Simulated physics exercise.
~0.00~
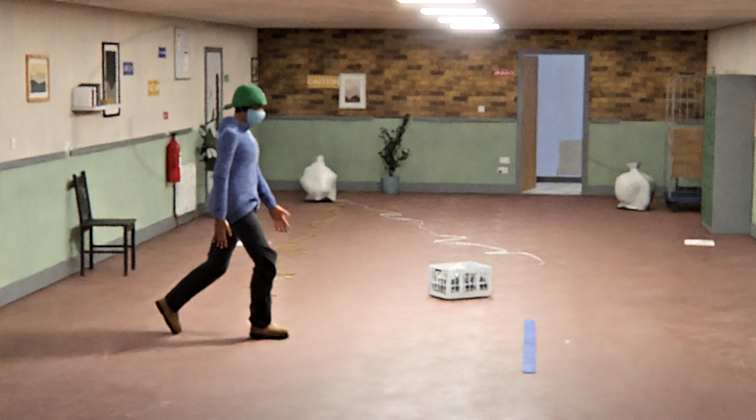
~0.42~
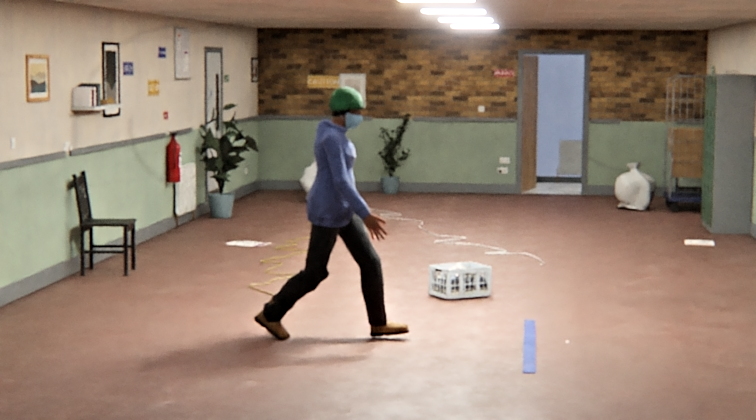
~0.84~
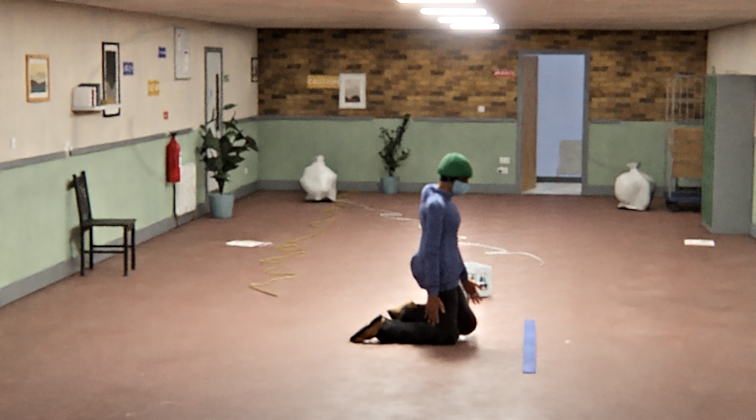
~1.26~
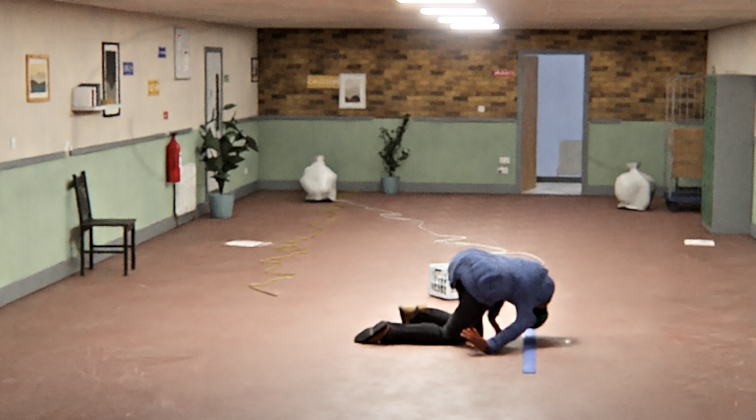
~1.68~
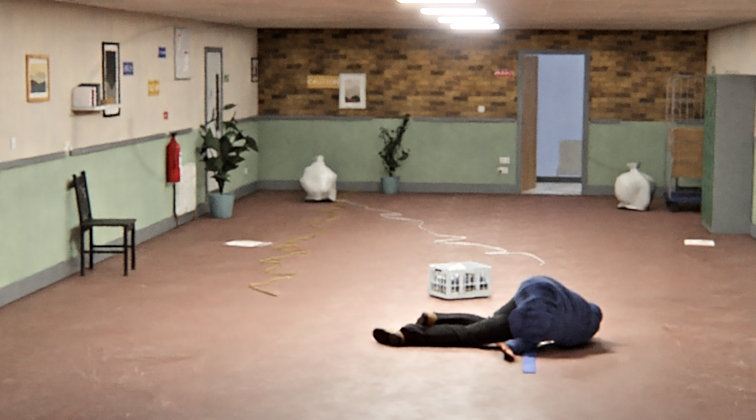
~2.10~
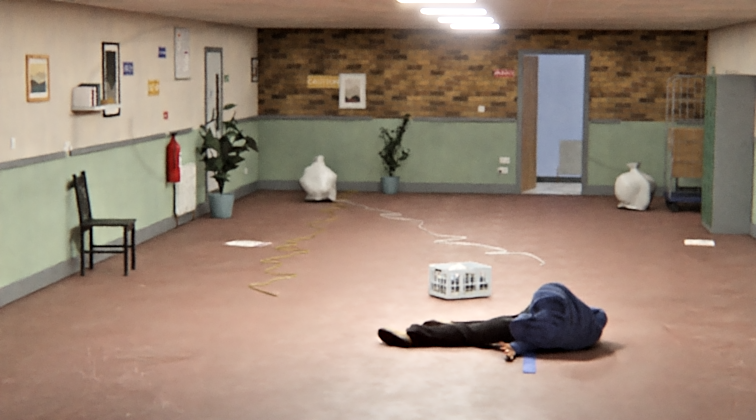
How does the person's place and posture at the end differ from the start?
At the start the person is upright and walking on the left side of the room, near the chair. By the end they are lying on the floor farther right and closer to the viewer, with their upper body past the blue strip.
